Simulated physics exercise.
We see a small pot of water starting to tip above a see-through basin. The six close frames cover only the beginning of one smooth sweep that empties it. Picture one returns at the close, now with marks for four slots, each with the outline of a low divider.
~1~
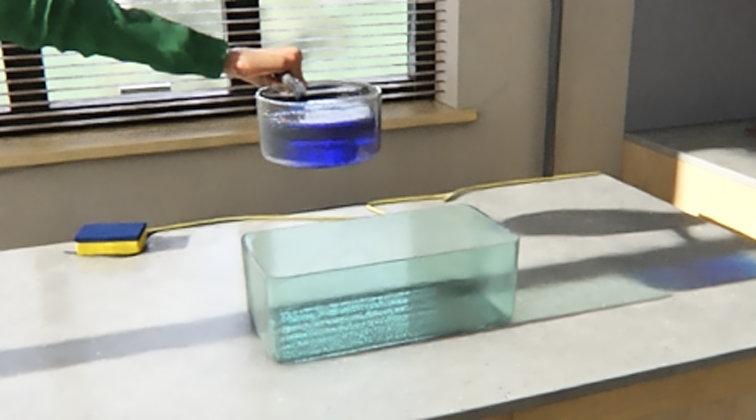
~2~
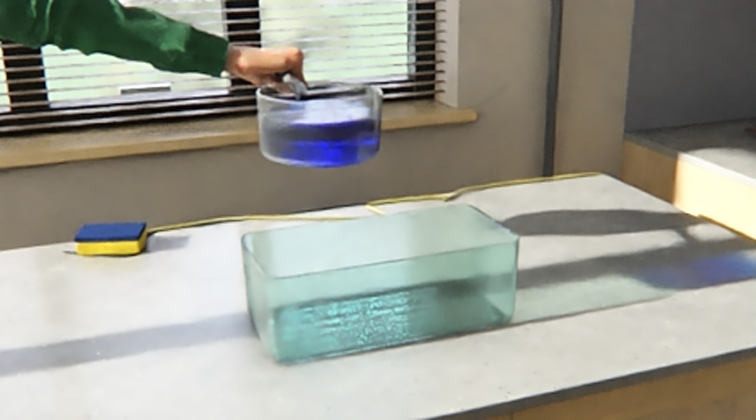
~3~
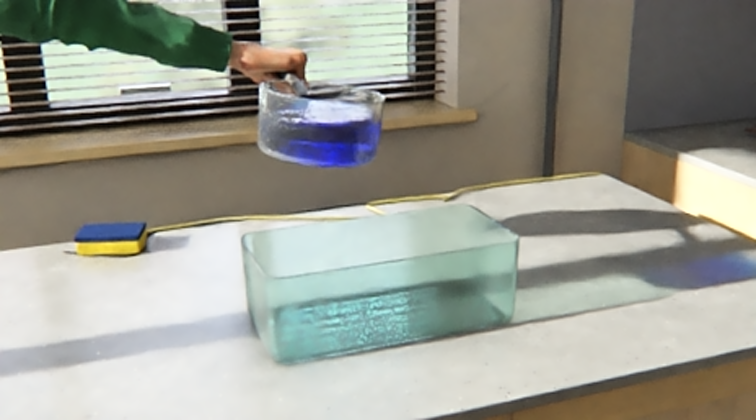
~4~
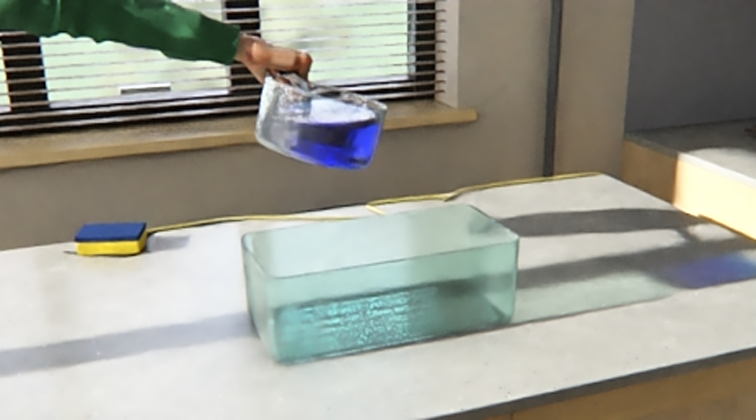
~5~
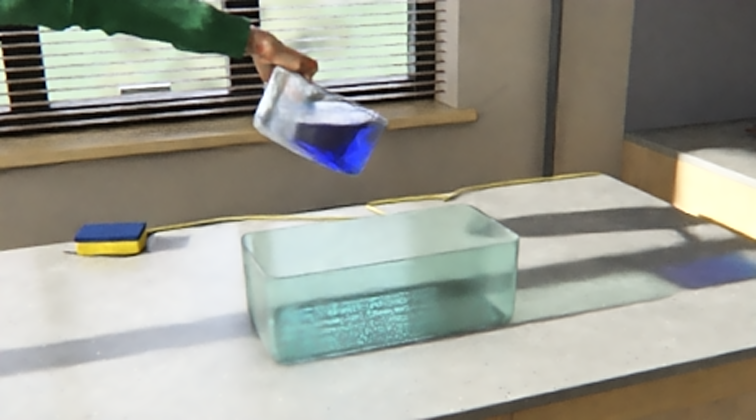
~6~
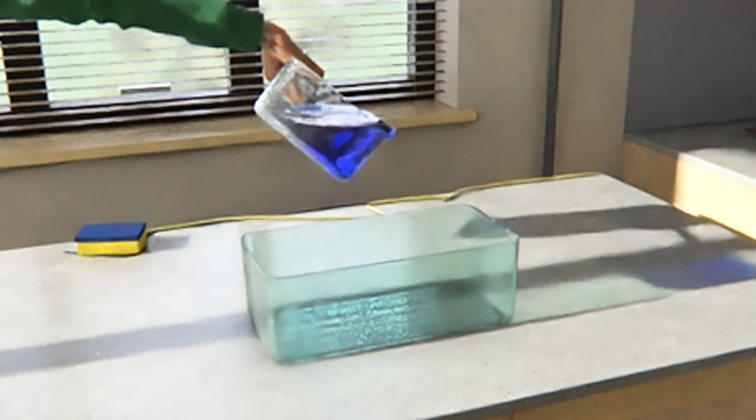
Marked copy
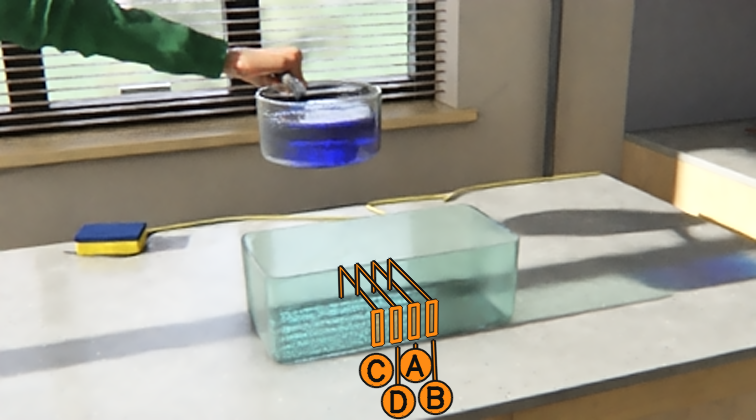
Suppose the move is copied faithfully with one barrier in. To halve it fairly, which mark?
I would pick place B.
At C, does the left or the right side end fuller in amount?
The right side.
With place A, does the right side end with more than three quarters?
No.
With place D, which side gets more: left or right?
The right side.
On the marked copy, A at (415, 344); B at (433, 341); C at (379, 351); D at (397, 347).
With A, about 31 % ends left of the wall and 66 % right of it; 3 % is lost outside.
With B, about 51 % ends left of the wall and 46 % right of it; 3 % is lost outside.
With C, about 8 % ends left of the wall and 89 % right of it; 3 % is lost outside.
With D, about 13 % ends left of the wall and 84 % right of it.
